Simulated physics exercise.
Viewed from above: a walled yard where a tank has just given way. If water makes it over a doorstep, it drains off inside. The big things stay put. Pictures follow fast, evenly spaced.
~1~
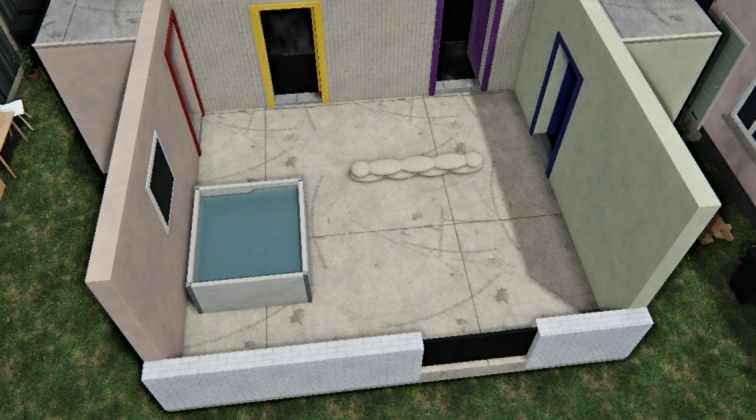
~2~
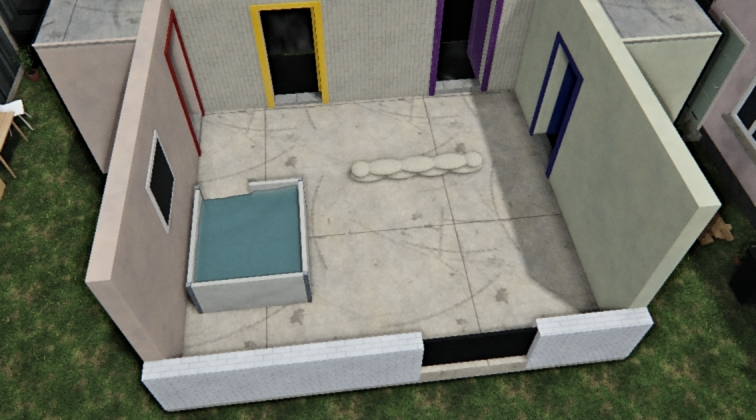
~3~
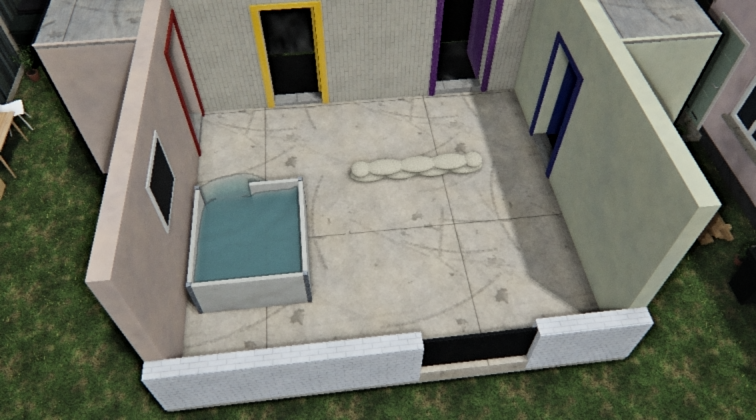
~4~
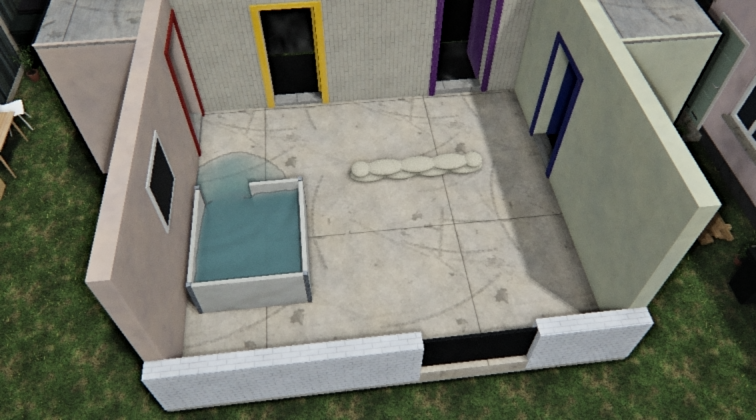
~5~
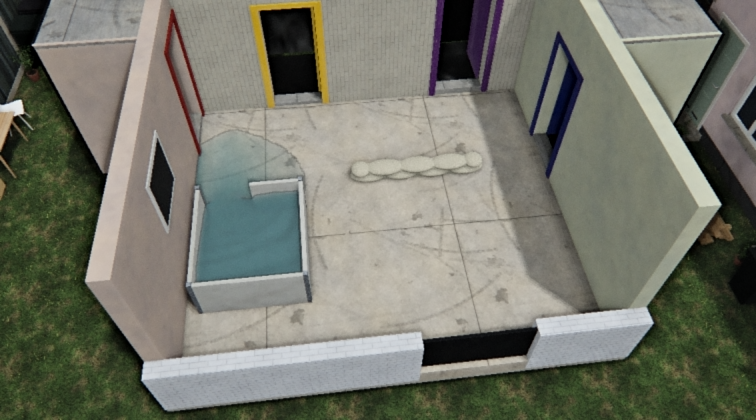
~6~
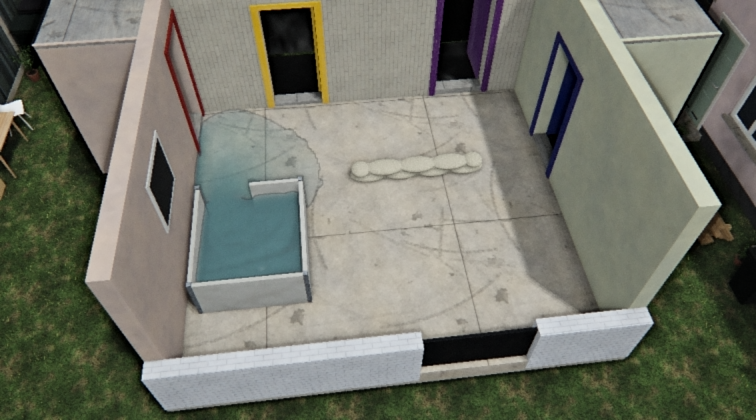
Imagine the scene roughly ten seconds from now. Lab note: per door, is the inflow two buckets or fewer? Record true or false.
Blue door false; purple door true; red door false; yellow door false.
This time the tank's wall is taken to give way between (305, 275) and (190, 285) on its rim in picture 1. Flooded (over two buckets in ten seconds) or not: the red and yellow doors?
The red door falls short, while the yellow door falls short.
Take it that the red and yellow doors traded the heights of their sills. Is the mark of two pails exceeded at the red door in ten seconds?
Reading - red door: Above the limit.
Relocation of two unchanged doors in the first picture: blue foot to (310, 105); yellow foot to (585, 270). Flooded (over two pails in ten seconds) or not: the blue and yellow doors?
Check: Blue one comes out above / yellow one comes out below.
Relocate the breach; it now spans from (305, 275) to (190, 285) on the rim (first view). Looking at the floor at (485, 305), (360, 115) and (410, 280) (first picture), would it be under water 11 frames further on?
So: Wetted, then spared, then wetted.
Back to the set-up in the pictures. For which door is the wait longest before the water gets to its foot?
It's the door marked blue.
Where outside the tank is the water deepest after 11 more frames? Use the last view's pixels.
That spot is close to (203, 119).
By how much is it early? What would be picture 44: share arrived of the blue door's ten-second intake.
It would be roughly 50 percent of the ten-second total.
A moment on, water covers 20 % of the floor; the blue door not reached, the purple door not reached, the red door under two buckets in, the yellow door under two buckets in.
Next, water covers 20 % of the floor; the blue door not reached, the purple door not reached, the red door over two buckets in, the yellow door over two buckets in.
Then, water covers 40 % of the floor; the blue door not reached, the purple door wet at the sill, nothing in, the red door far over two buckets in, the yellow door over two buckets in.
Later, water covers 55 % of the floor; the blue door over two buckets in, the purple door wet at the sill, nothing in, the red door far over two buckets in, the yellow door over two buckets in.
In the end, water covers 75 % of the floor; the blue door far over two buckets in, the purple door wet at the sill, nothing in, the red door far over two buckets in, the yellow door far over two buckets in.
